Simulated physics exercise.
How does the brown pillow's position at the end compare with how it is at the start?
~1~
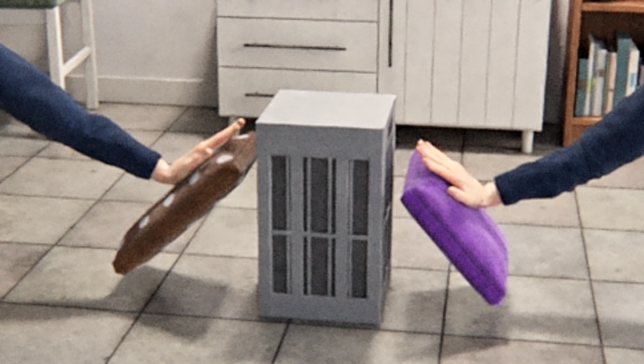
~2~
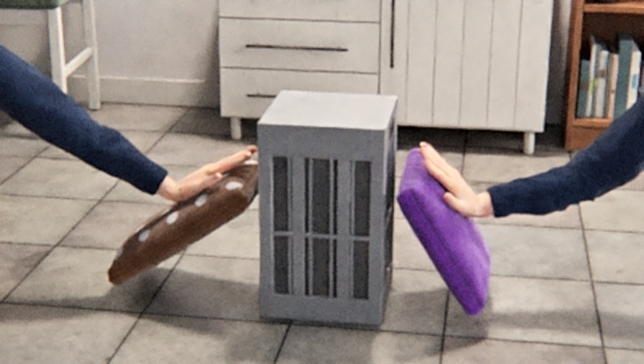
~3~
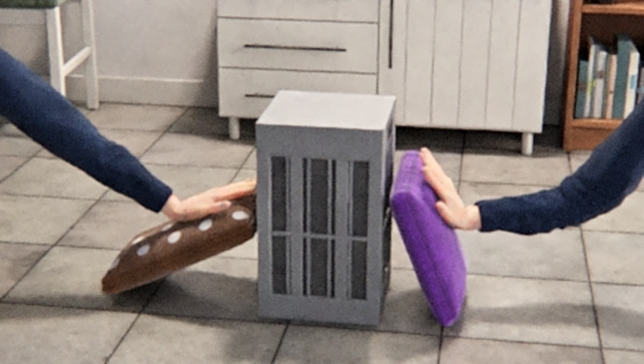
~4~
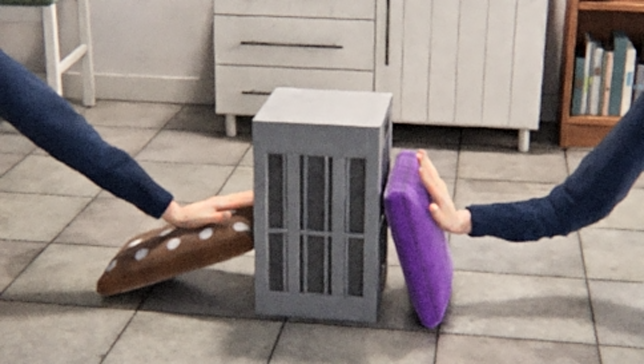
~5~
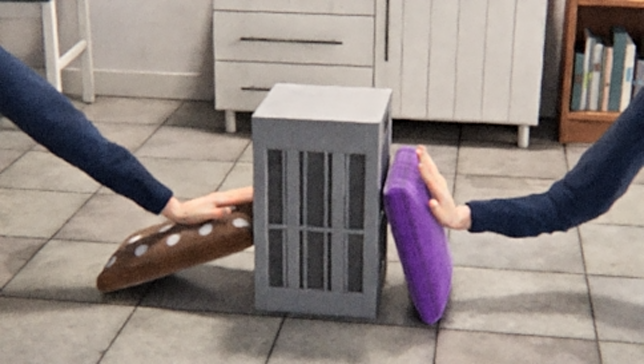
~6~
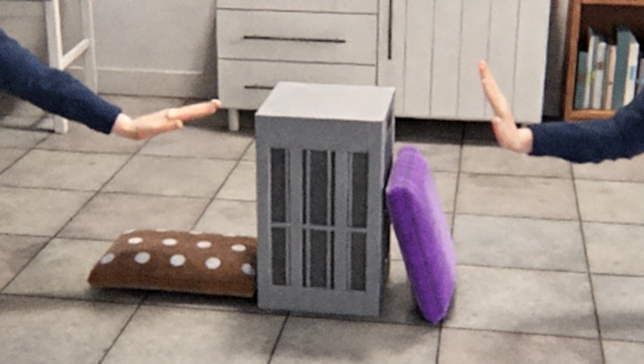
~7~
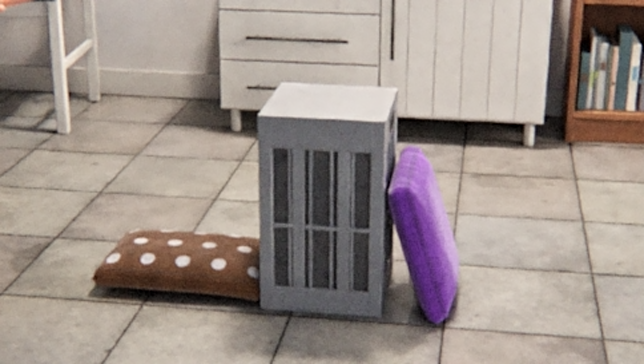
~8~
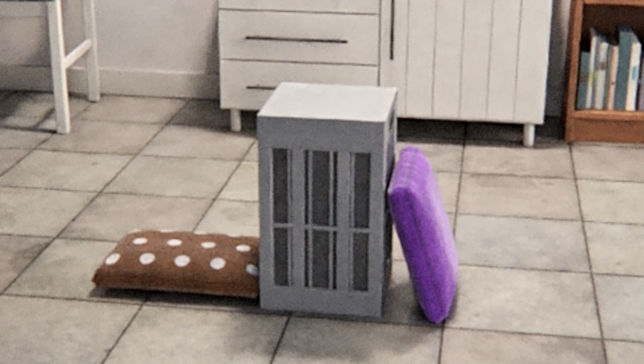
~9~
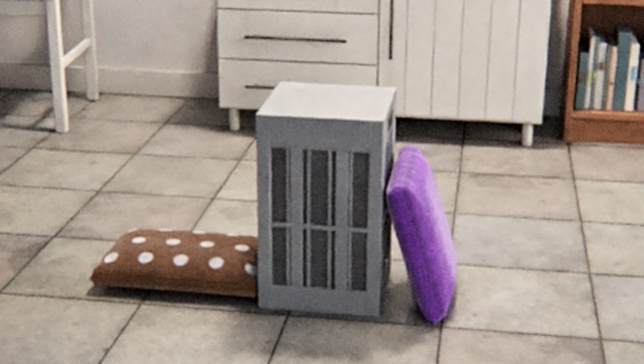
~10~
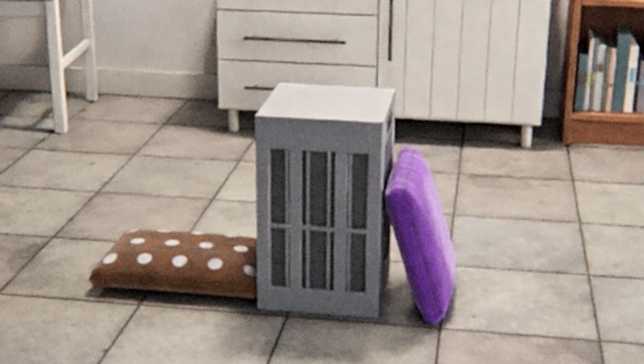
At the start the brown pillow is held up at a slant beside the left side of the crate, and by the end it is lower down, lying flat on the floor next to the crate.
